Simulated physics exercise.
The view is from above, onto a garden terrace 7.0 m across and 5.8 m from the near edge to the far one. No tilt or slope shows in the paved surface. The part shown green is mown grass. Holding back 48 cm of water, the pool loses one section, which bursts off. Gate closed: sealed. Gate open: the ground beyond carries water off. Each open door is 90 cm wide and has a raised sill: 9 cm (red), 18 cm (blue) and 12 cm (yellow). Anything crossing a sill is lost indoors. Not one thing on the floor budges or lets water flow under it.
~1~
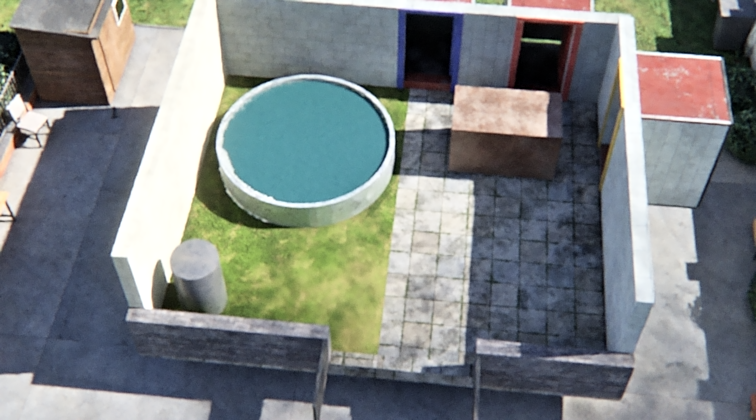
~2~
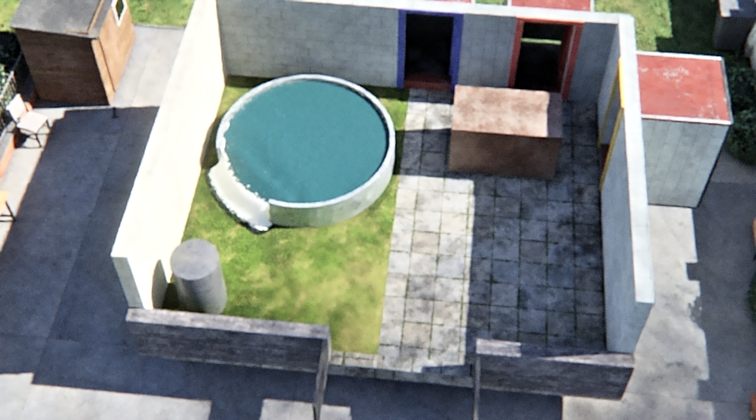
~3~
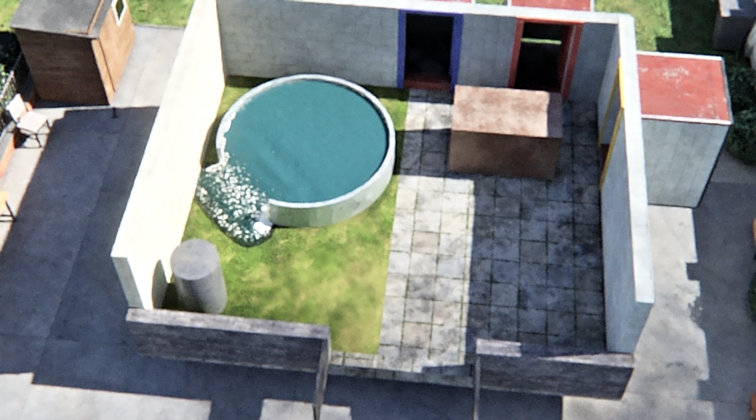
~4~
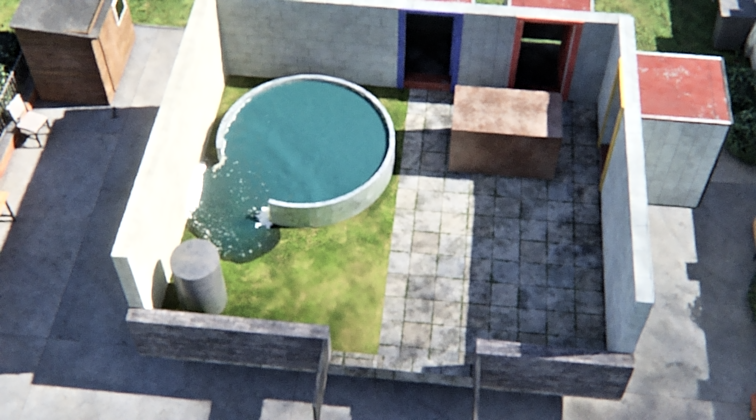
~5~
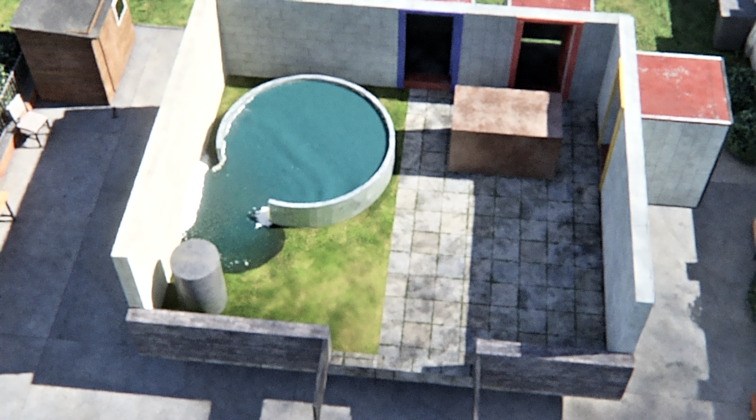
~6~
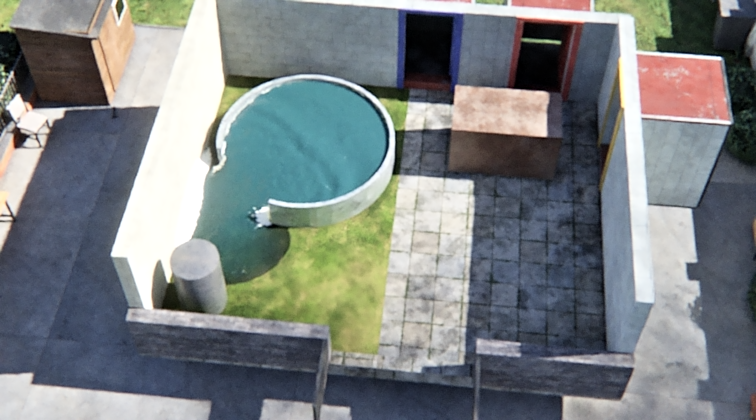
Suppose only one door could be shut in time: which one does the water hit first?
The blue door.
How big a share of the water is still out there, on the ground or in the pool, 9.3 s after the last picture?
Remaining: Roughly 92 %.
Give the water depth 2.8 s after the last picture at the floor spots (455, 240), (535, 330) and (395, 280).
Spot by spot: Some 0, 0, then 4 cm.
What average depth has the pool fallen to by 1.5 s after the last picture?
The average depth is around 31 cm.
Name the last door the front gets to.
Final door reached: Red.
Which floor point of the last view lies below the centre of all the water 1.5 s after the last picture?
At roughly (274, 189).
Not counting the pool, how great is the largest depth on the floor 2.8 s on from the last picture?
Depth max: Approx. 32 cm.
A moment later water covers 15 % of the floor and is deepest (38 cm) near (203, 200); red door not reached, blue door not reached, yellow door not reached.
Soon after water covers 20 % of the floor and is deepest (44 cm) near (155, 333); red door not reached, blue door not reached, yellow door not reached.
Next water covers 35 % of the floor and is deepest (32 cm) near (155, 333); red door not reached, blue door not reached, yellow door not reached.
Later on water covers 80 % of the floor and is deepest (19 cm) near (193, 278); red door not reached, blue door reached 4.9 s after the last picture, yellow door not reached.
At the end water covers 100 % of the floor and is deepest (12 cm) near (193, 278); red door reached 8.0 s after the last picture, blue door reached 4.9 s after the last picture, yellow door reached 6.2 s after the last picture.
